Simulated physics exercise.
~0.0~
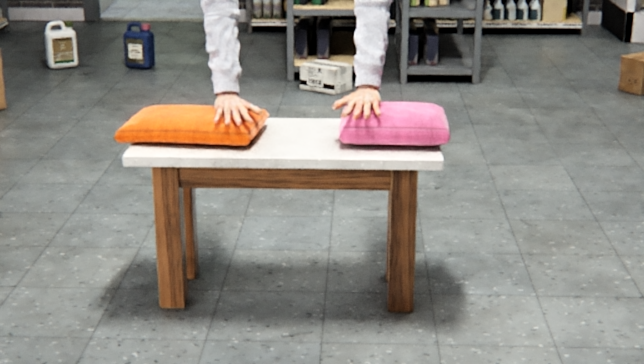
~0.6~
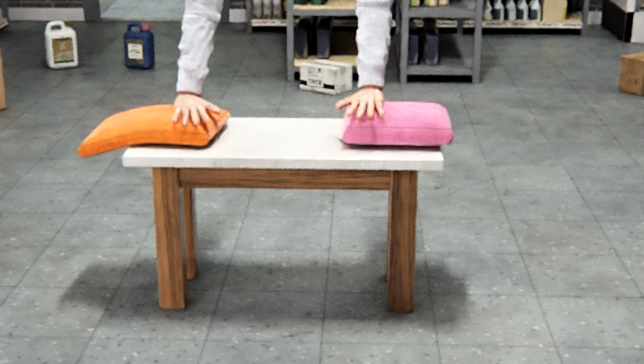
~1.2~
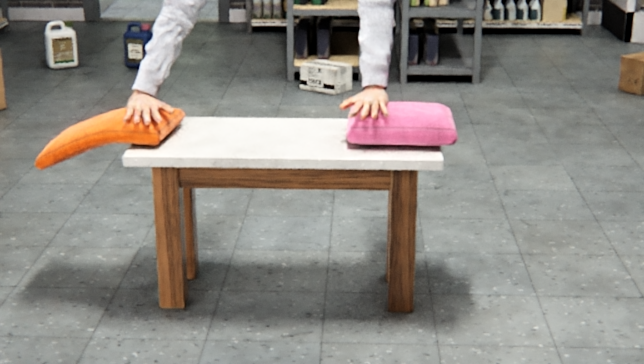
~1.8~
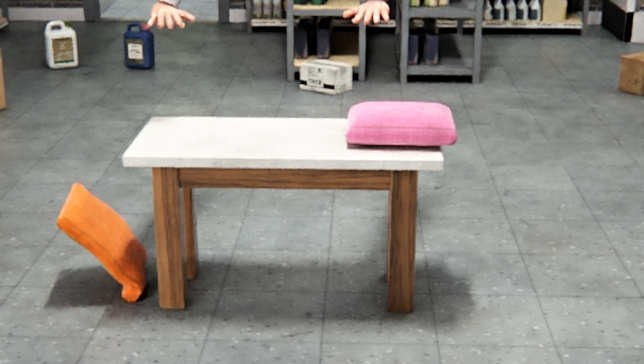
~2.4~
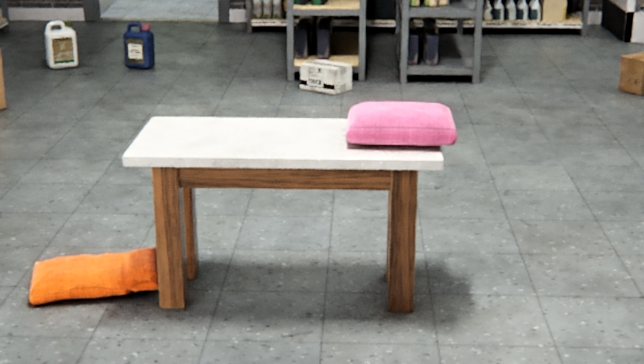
A grey-tiled storeroom with metal shelves and containers at the back is seen from the front, slightly above a pale-topped bench with wooden legs. Two hands in light sleeves rest on an orange folded blanket at the left and a pink soft bag at the right. The left hand pushes the blanket leftward until much of it droops past the end, while the bag shifts only slightly right. The hands then lift away, and the blanket slips off and drops beside the left legs. It ends lying on the floor, while the pink bag stays still on top.
